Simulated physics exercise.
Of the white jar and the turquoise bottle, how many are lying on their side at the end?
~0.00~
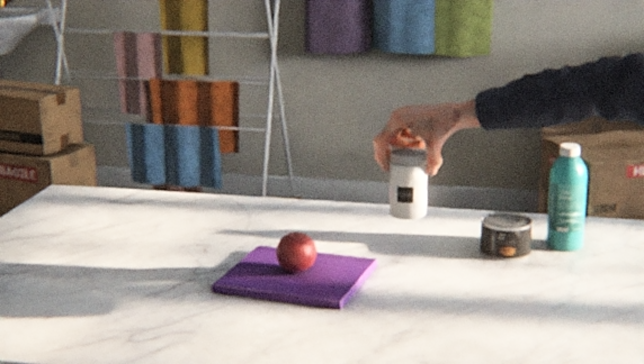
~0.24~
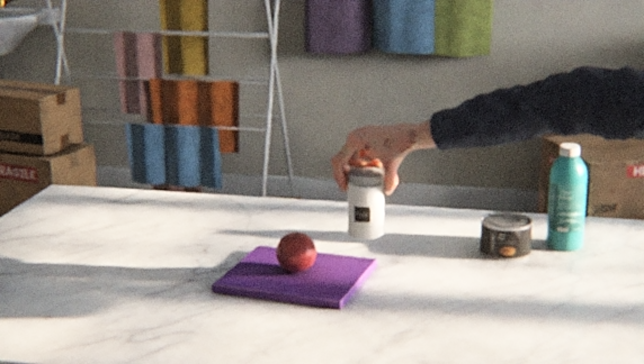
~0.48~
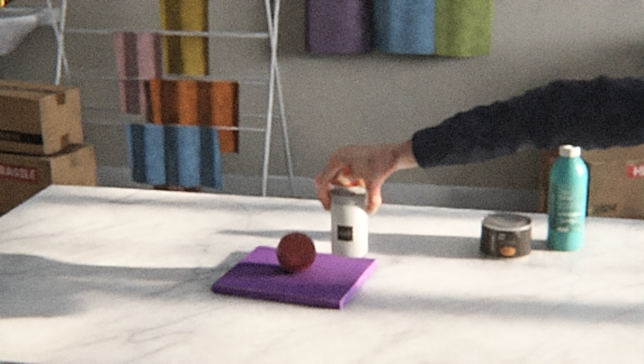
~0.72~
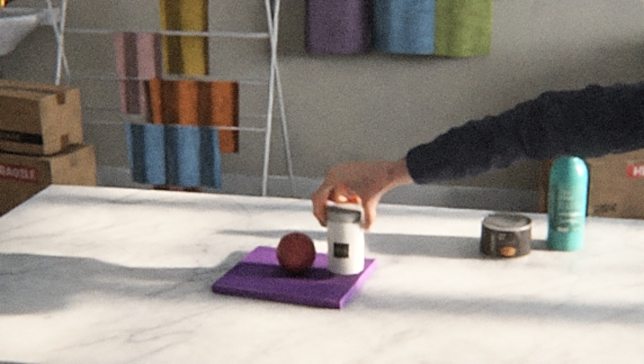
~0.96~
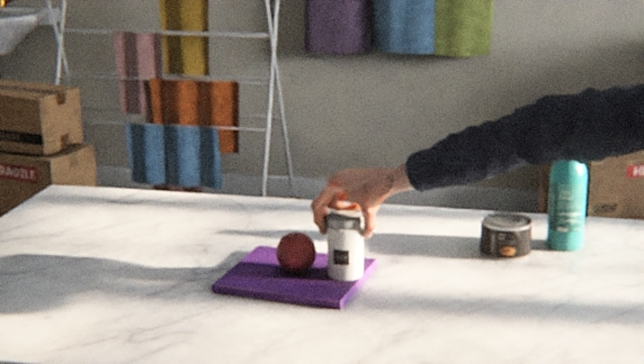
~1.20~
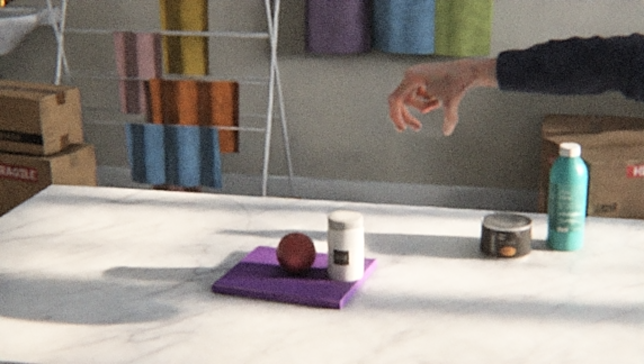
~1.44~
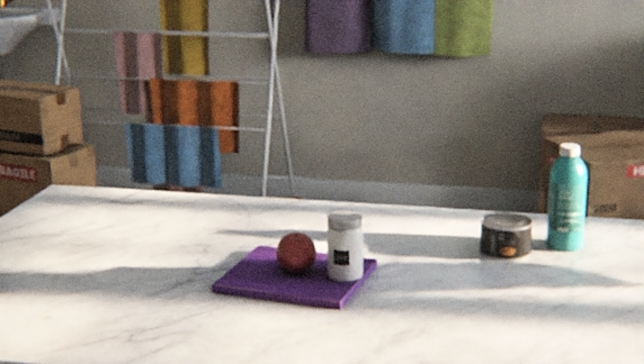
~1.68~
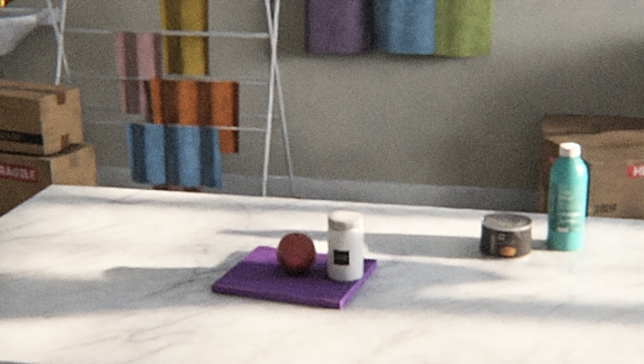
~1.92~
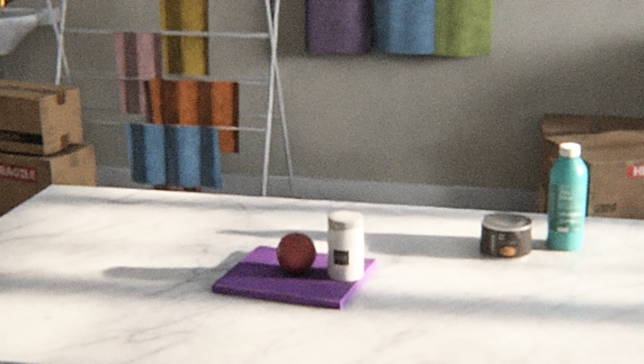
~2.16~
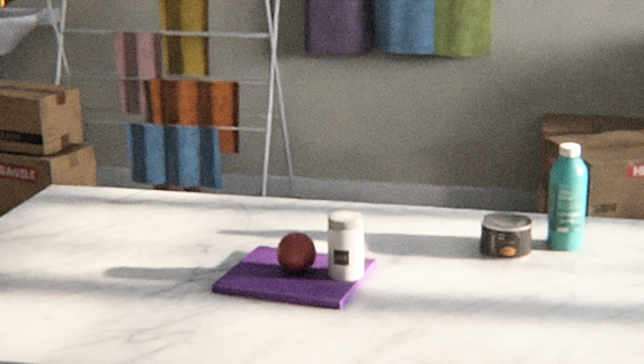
None of them are lying on their side. The white jar and the turquoise bottle are both still upright at the end.
